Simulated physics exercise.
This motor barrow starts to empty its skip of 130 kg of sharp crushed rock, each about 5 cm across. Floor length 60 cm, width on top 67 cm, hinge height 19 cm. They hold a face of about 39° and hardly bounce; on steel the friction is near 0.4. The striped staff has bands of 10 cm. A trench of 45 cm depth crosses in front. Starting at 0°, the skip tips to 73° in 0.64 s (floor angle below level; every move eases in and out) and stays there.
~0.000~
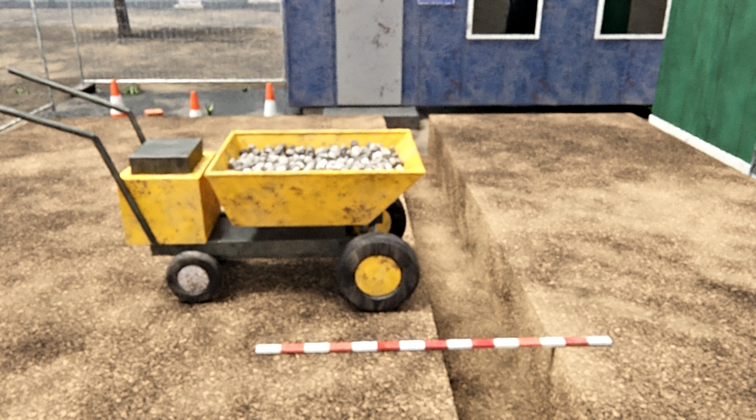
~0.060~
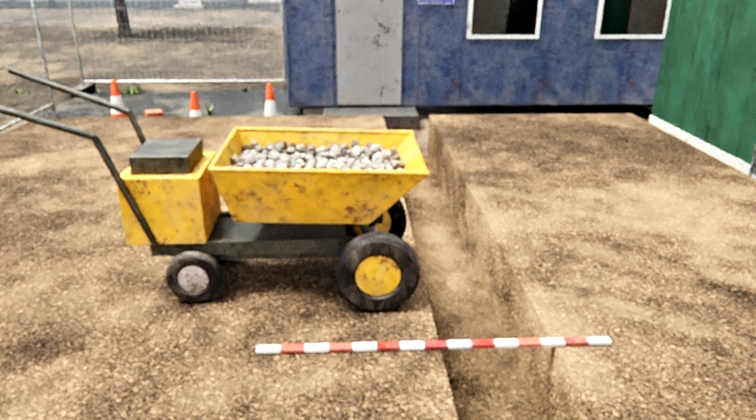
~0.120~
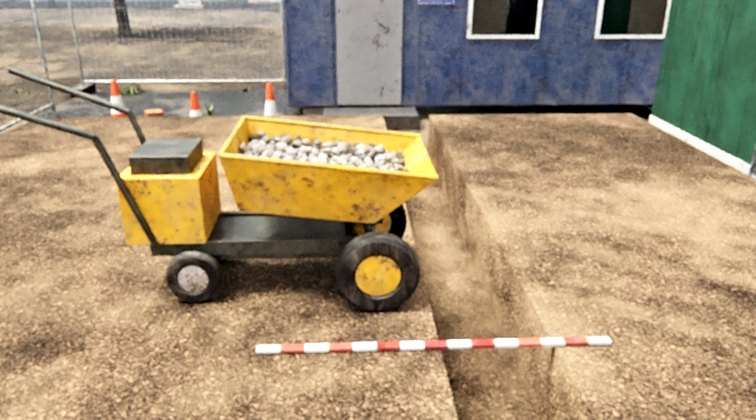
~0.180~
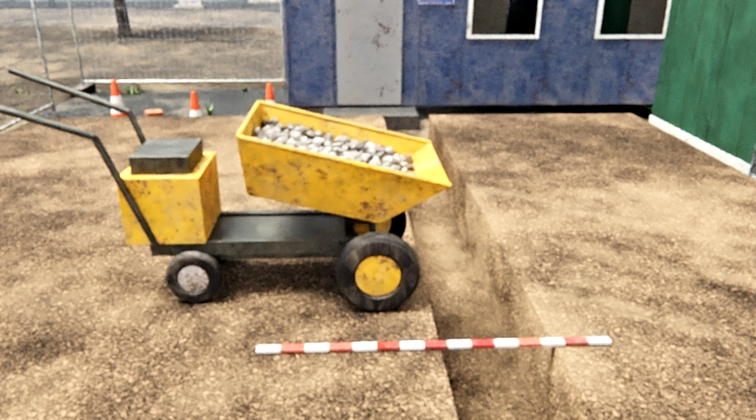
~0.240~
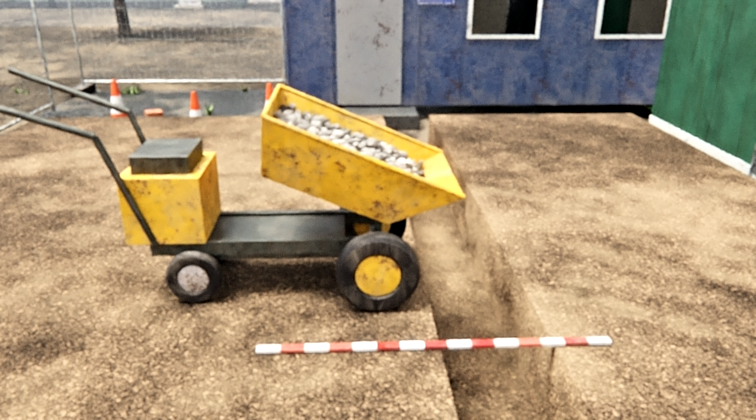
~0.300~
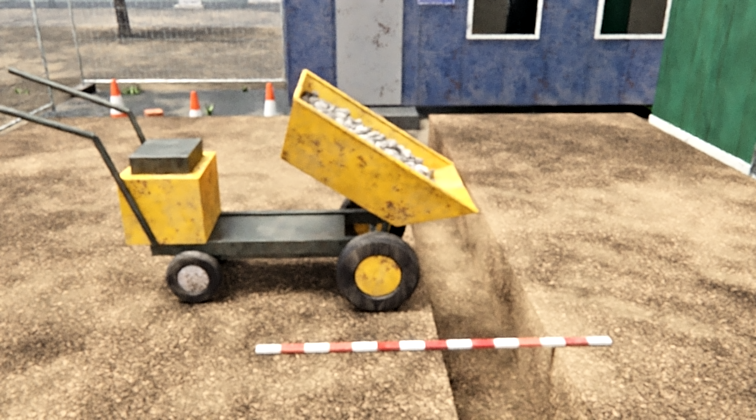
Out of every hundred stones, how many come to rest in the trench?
About 54 per cent.
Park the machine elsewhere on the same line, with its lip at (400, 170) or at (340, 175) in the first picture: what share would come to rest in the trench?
Near 80 per cent from the first place, 100 from the second.
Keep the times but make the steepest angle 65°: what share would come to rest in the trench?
In that case some 50 per cent.
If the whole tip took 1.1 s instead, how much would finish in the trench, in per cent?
Then about 75 per cent.
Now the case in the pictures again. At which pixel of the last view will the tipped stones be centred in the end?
Around (508, 324).
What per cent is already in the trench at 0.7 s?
About 20 per cent by then.
After 0.5 s the floor is at 62°; 100 % in the skip; the foremost stones are at (472, 223).
After 0.7 s the floor is at 73°; 72 % in the skip, 18 % in the trench, 10 % past the trench; the foremost stones are at (554, 289).
After 1.1 s the floor is at 73°; 10 % in the skip, 43 % in the trench, 47 % past the trench; the foremost stones are at (677, 257).
After 3.0 s the floor is at 73°; 0 % in the skip, 54 % in the trench, 46 % past the trench; the foremost stones are past the picture's edge.
